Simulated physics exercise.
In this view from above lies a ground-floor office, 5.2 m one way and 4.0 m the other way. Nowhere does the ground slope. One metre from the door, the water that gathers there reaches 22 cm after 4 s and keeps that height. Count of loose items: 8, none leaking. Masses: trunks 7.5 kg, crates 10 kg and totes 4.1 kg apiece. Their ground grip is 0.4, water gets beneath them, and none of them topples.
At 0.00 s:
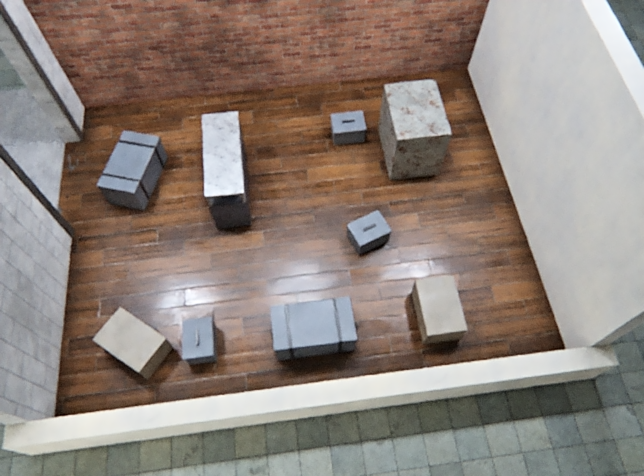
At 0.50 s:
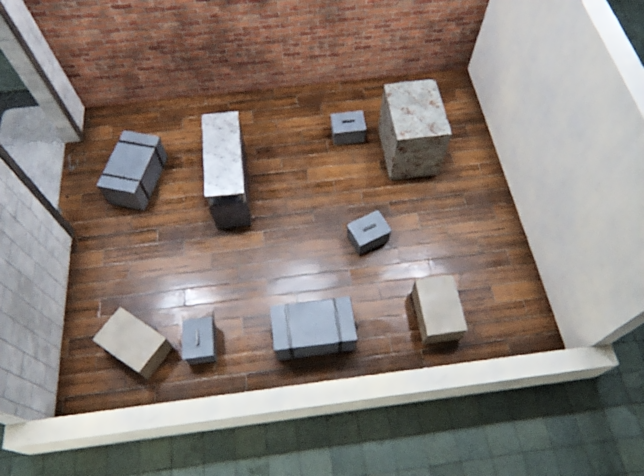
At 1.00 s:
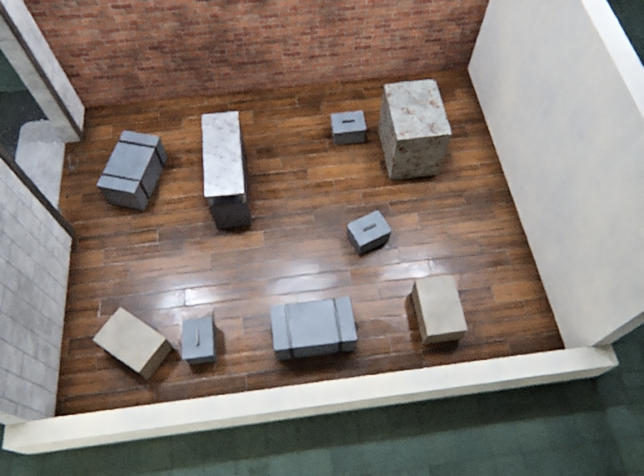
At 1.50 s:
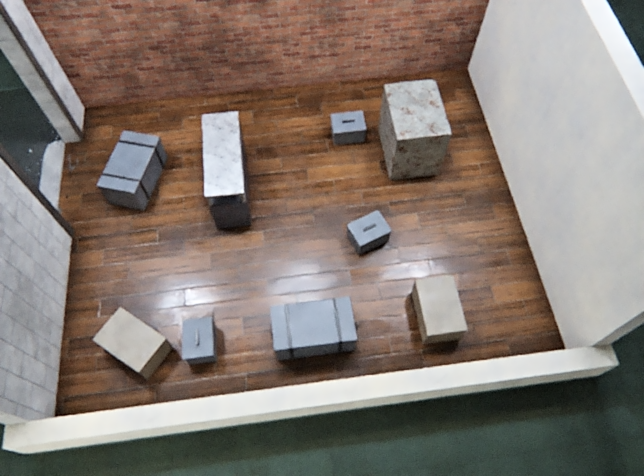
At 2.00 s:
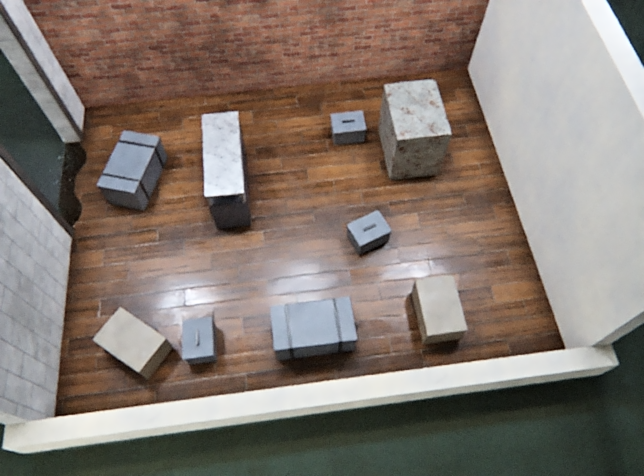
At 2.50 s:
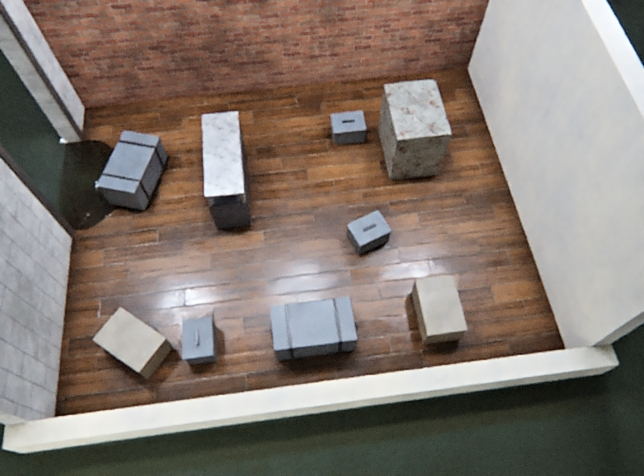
Dark water covered the paving outside a brick-walled room seen from above, then crept in through the doorway on the left and reached a grey box, while all the boxes and blocks stayed still.
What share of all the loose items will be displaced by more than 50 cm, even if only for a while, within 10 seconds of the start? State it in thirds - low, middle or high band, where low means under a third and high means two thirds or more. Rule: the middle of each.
High band.
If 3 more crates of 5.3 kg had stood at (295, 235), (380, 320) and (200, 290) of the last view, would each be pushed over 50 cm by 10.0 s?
In the same order as the question: Not as far, farther, farther.
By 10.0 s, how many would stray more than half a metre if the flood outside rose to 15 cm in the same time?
That would give 4.
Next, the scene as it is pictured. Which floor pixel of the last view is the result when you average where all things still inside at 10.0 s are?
(299, 276).
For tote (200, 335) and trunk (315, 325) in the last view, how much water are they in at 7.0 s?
6 and 5 cm.
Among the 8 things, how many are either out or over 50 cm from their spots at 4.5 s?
I make it 1 by then.
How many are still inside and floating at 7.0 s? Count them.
I'd say 4 of them.
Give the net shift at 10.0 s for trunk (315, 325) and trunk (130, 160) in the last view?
Net displacement, in order: 140 cm; 60 cm.
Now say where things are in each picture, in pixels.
The first frame shows a trunk at (313, 323) rests on the ground; a crate at (129, 339) rests on the ground; 0.0 m2 under water; 0 of 8 have shifted.
The second frame shows a trunk at (313, 323), on the bottom; a crate at (129, 339), on the bottom; water covers 0.0 m2; 0 of 8 have shifted.
The third frame shows a trunk at (313, 323) rests on the ground; a crate at (129, 339) rests on the ground; 0.0 m2 under water; 0 of 8 have shifted.
The fourth frame shows a trunk at (313, 323), on the bottom; a crate at (129, 339) rests on the ground; water covers 0.0 m2; 0 of 8 have shifted.
The fifth frame shows a trunk at (313, 323) rests on the ground; a crate at (129, 339) rests on the ground; water covers 0.0 m2; 0 of 8 have shifted.
The sixth frame shows a trunk at (313, 323) rests on the ground; a crate at (129, 339), on the bottom; 0.6 m2 under water; 0 of 8 have shifted.
After 3.5 s 1 of 8 are over 50 cm from their spots; 0 afloat.
After 4.5 s 1 of 8 are over 50 cm from their spots; 1 afloat.
After 7.0 s 4 of 8 are over 50 cm from their spots; 4 afloat.
After 10.0 s 8 of 8 are over 50 cm from their spots, and 8 have been at some point; 7 afloat.
